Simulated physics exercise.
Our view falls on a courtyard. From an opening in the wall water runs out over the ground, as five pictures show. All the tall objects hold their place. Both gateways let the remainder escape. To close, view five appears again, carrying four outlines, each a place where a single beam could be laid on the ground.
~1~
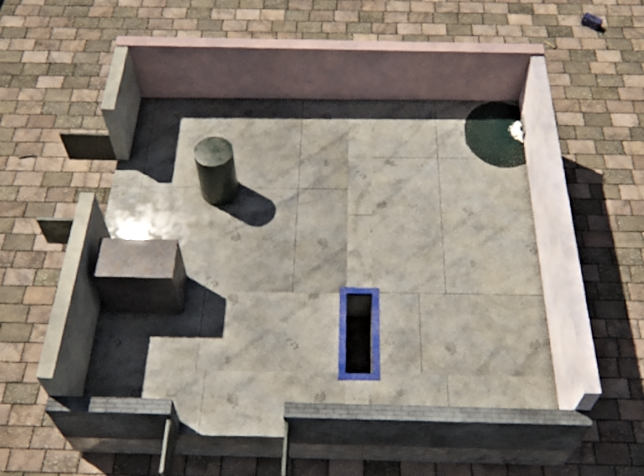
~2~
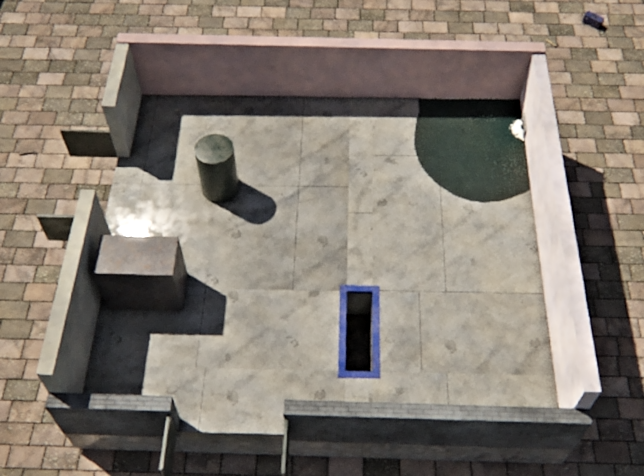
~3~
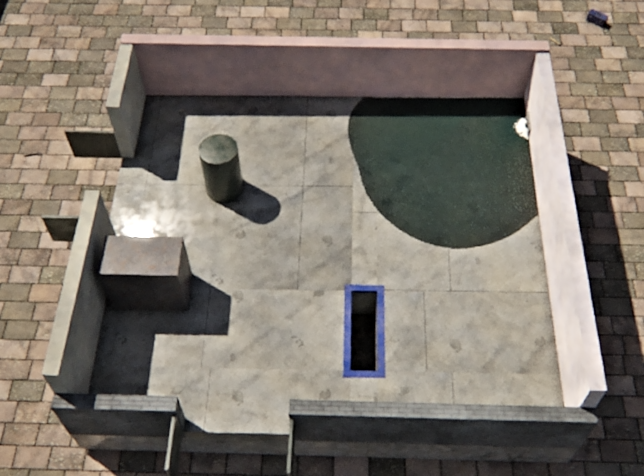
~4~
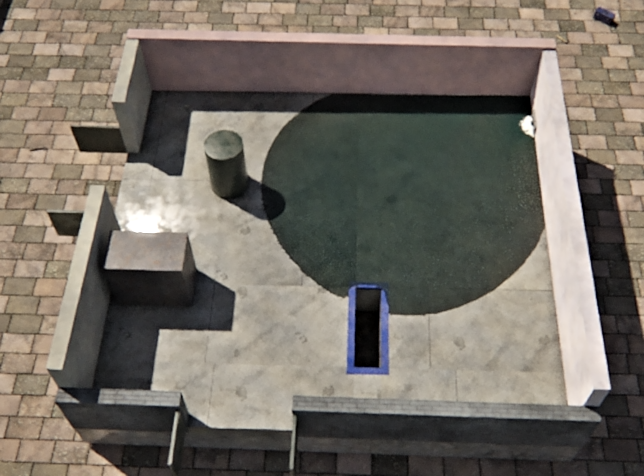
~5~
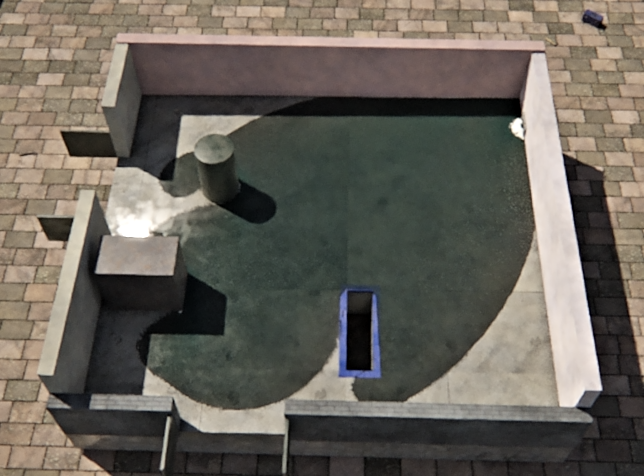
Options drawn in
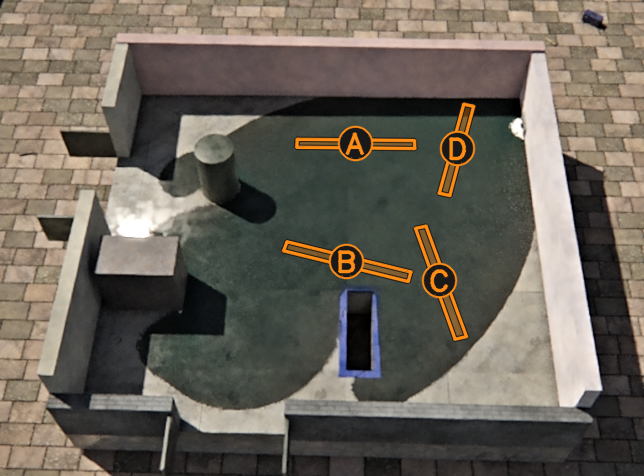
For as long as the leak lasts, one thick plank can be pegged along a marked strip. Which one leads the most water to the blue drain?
Use position D.
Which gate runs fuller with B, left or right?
More leaves on the right.
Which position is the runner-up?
A.
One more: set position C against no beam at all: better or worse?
Position C is worse.
On the marked copy, A from (297, 143) to (414, 144); B from (285, 246) to (409, 276); C from (420, 227) to (460, 337); D from (444, 194) to (468, 105).
With A, about 21 % of the stream runs into the blue drain, about 78 % out by the gates.
With B, about 8 % of the stream runs into the blue drain, about 91 % out by the gates.
With C, about 8 % of the stream runs into the blue drain, about 92 % out by the gates.
With D, about 31 % of the stream runs into the blue drain, about 66 % out by the gates.
